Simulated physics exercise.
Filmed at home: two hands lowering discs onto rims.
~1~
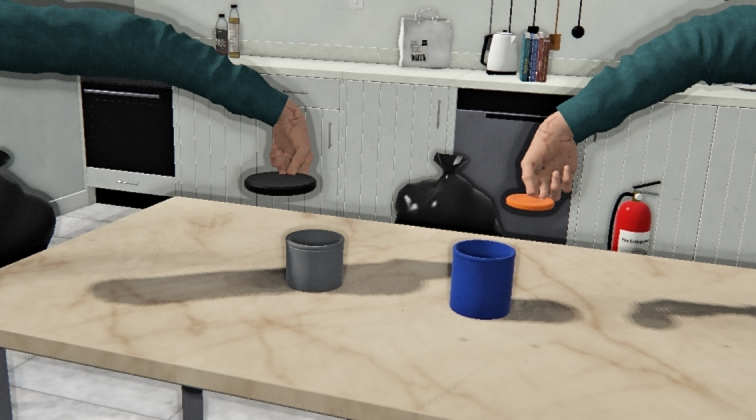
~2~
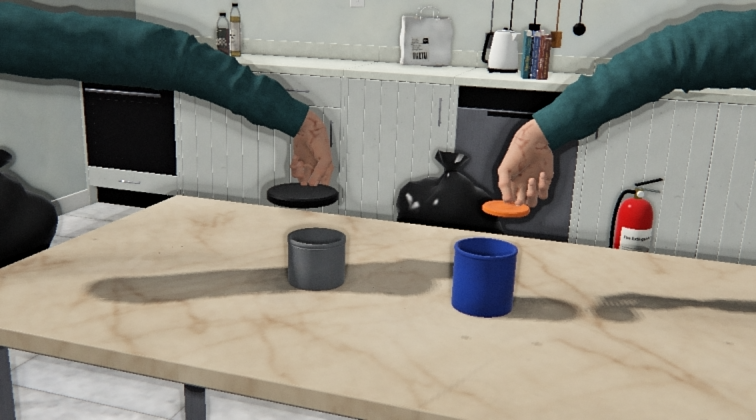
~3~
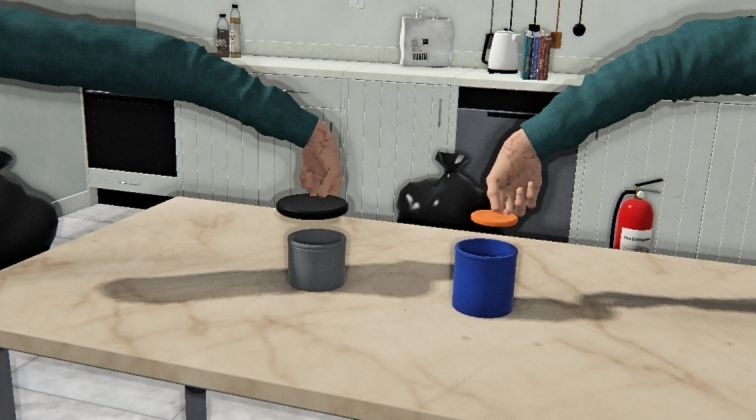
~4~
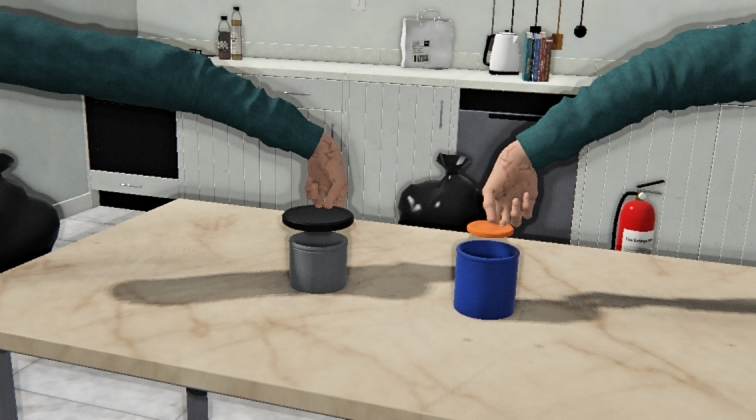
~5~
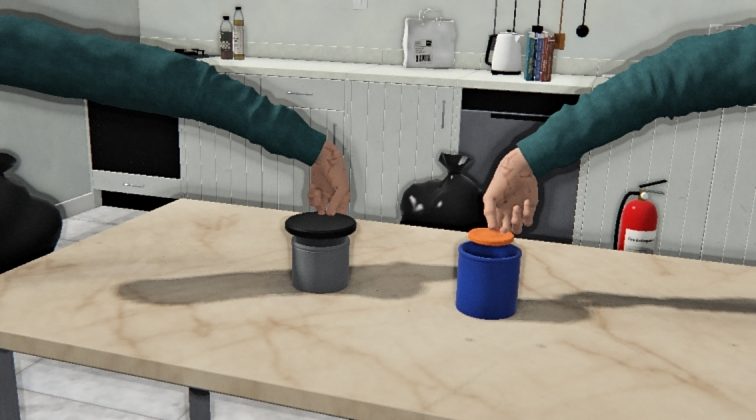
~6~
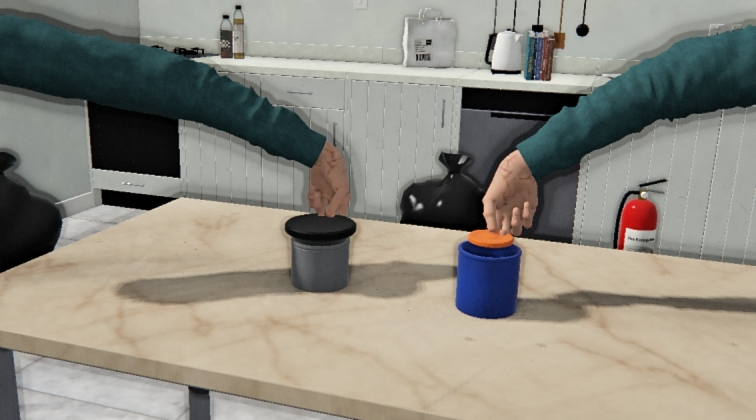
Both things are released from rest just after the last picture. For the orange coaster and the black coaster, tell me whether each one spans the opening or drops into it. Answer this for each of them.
Orange coaster: Drops in; black coaster: Spans it.
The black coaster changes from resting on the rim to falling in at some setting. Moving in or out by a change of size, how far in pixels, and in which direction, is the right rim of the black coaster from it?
Shift: 8 px, leftward.
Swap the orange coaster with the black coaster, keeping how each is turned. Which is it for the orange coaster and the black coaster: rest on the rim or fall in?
The orange coaster slides in, and the black coaster is held up.
Then, 0.16 s on from there, orange coaster on its way down near (488, 279); black coaster sitting on the rim near (321, 233).
Then, 0.28 s on from there, orange coaster at the bottom near (486, 297); black coaster sitting on the rim near (321, 233).
In the end, the orange coaster falls in, near (486, 302); the black coaster rests on the rim, near (321, 233).
